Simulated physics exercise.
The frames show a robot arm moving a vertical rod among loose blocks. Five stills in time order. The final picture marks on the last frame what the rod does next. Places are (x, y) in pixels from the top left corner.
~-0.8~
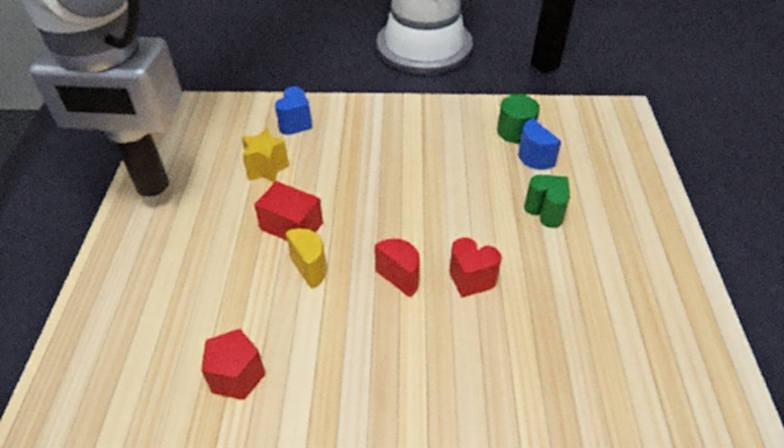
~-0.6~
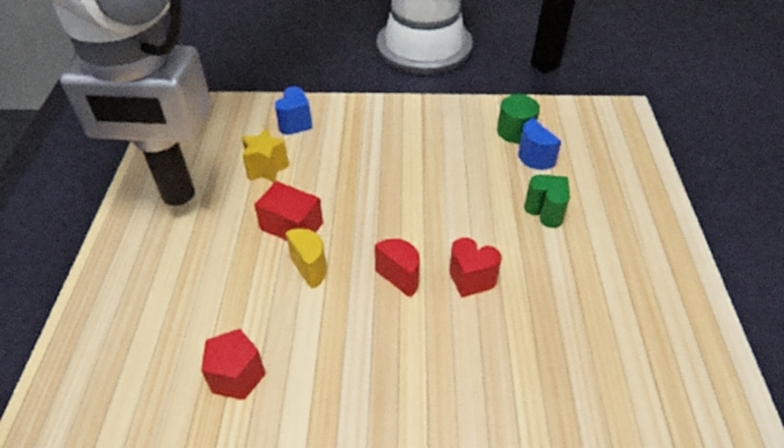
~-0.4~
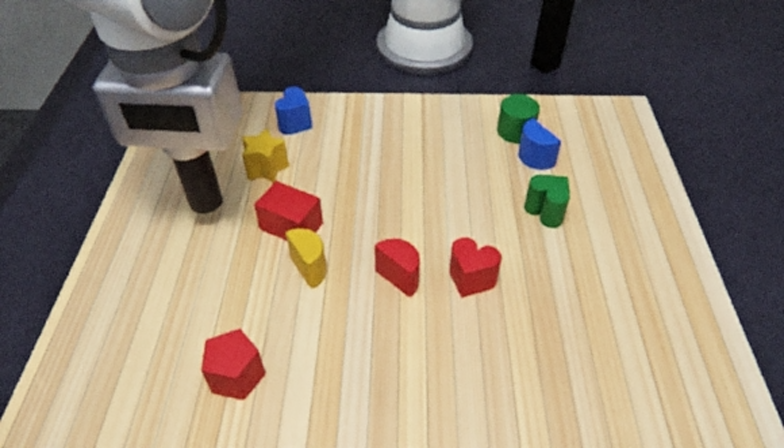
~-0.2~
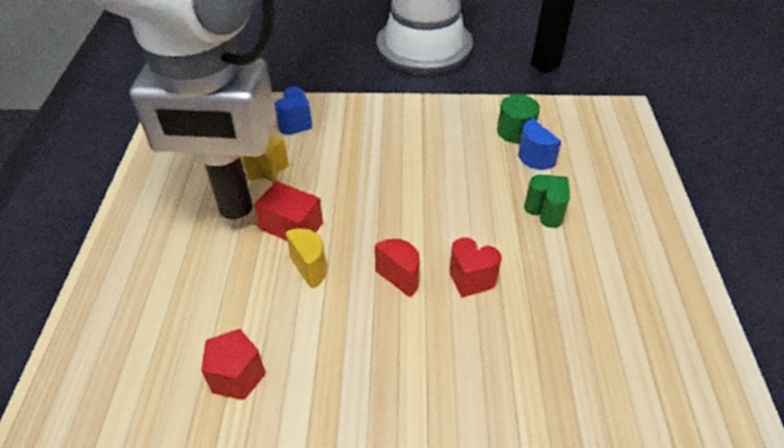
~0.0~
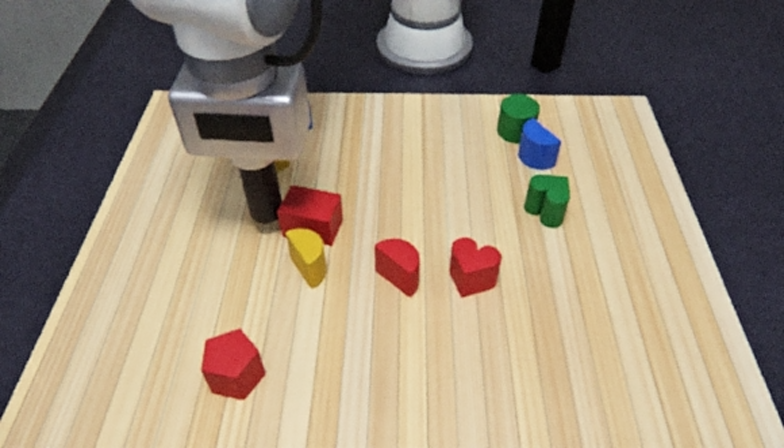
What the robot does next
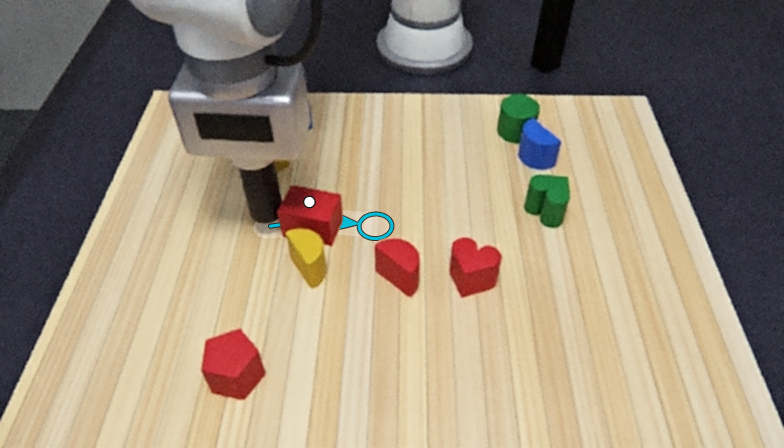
We see a robot arm holding a dark vertical rod above a wooden board of colourful blocks; it moves the rod rightward and slightly nearer the viewer, then pushes the red oblong block a short way right.
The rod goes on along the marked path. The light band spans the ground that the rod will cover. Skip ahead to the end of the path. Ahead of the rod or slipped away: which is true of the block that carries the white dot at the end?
Pushed along.
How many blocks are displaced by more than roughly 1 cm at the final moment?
Expect one.
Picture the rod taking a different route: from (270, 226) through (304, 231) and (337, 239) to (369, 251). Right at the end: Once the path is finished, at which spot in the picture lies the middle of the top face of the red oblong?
Somewhere near (402, 202).
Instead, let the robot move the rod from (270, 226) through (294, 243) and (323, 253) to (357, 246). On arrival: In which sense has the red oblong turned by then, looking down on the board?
Overhead view: Anti-clockwise.
The drawn path runs from (270, 226) over (306, 222) and (341, 222) to (376, 226); the dot is on the red oblong.
What follows on the original path. One third of the way, rod (304, 208); red oblong (347, 200).
Two thirds of the way, rod (340, 208); red oblong (383, 201).
At the end, rod (375, 211); yellow half-round block not moved; red oblong (420, 202).
